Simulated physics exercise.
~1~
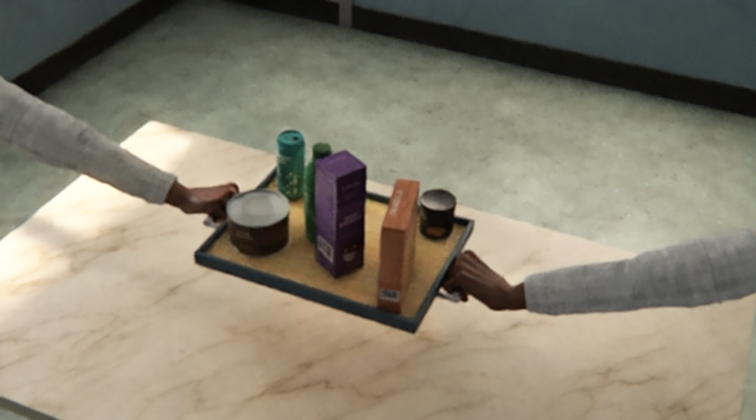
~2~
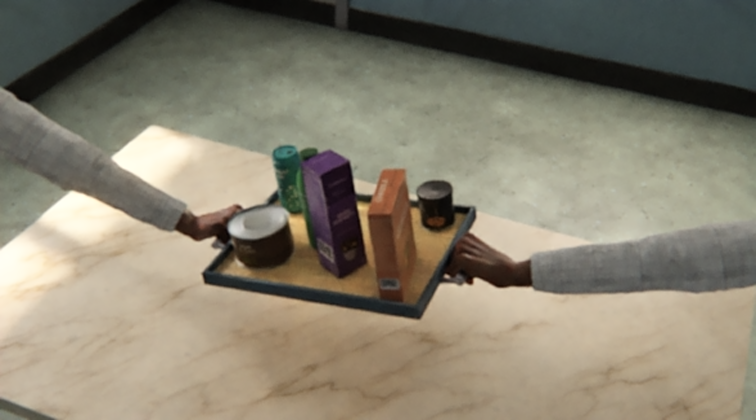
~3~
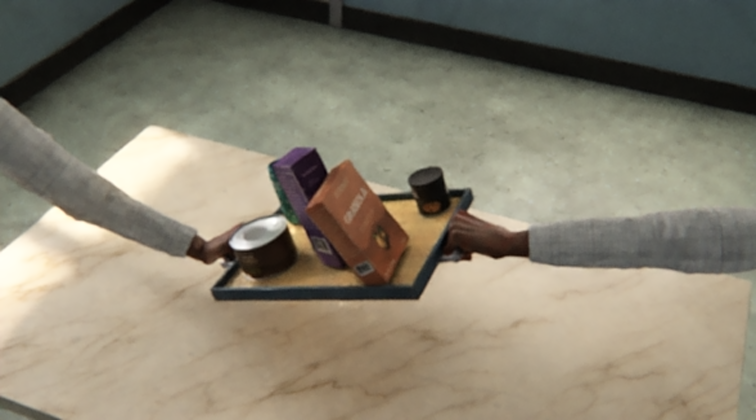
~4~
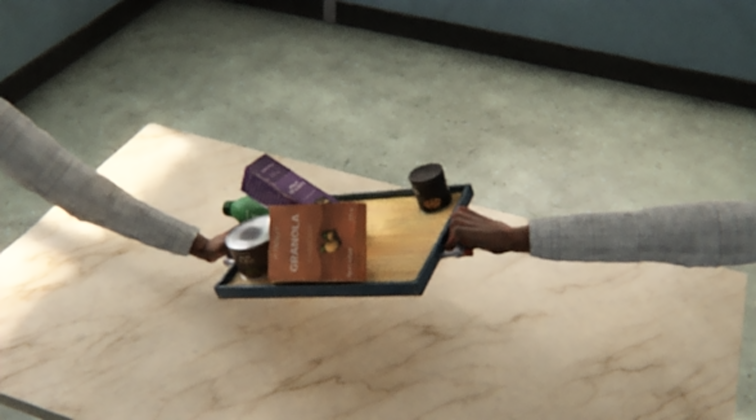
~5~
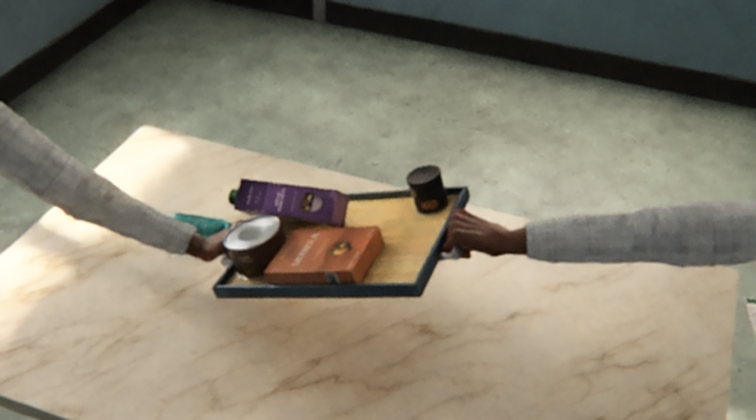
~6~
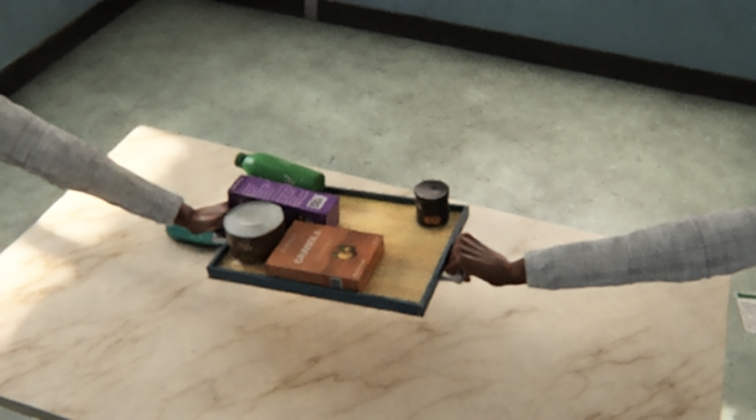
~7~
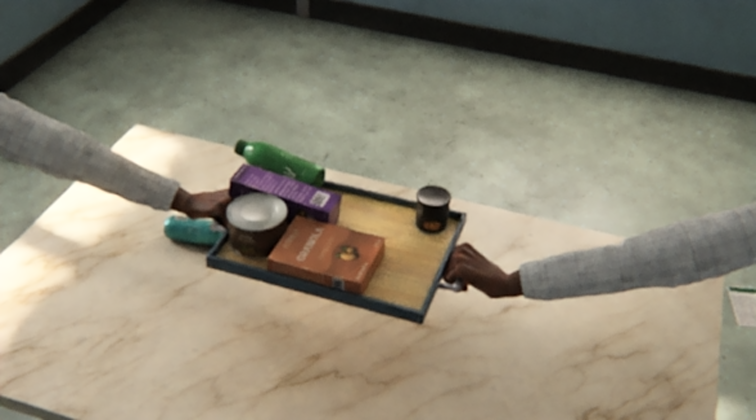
A serving tray held by two hands above a marble table tips left edge down, toppling the purple carton, orange packet and green bottle, while a turquoise can falls off onto the table; the tray levels again with the brown tub and black tin still upright.
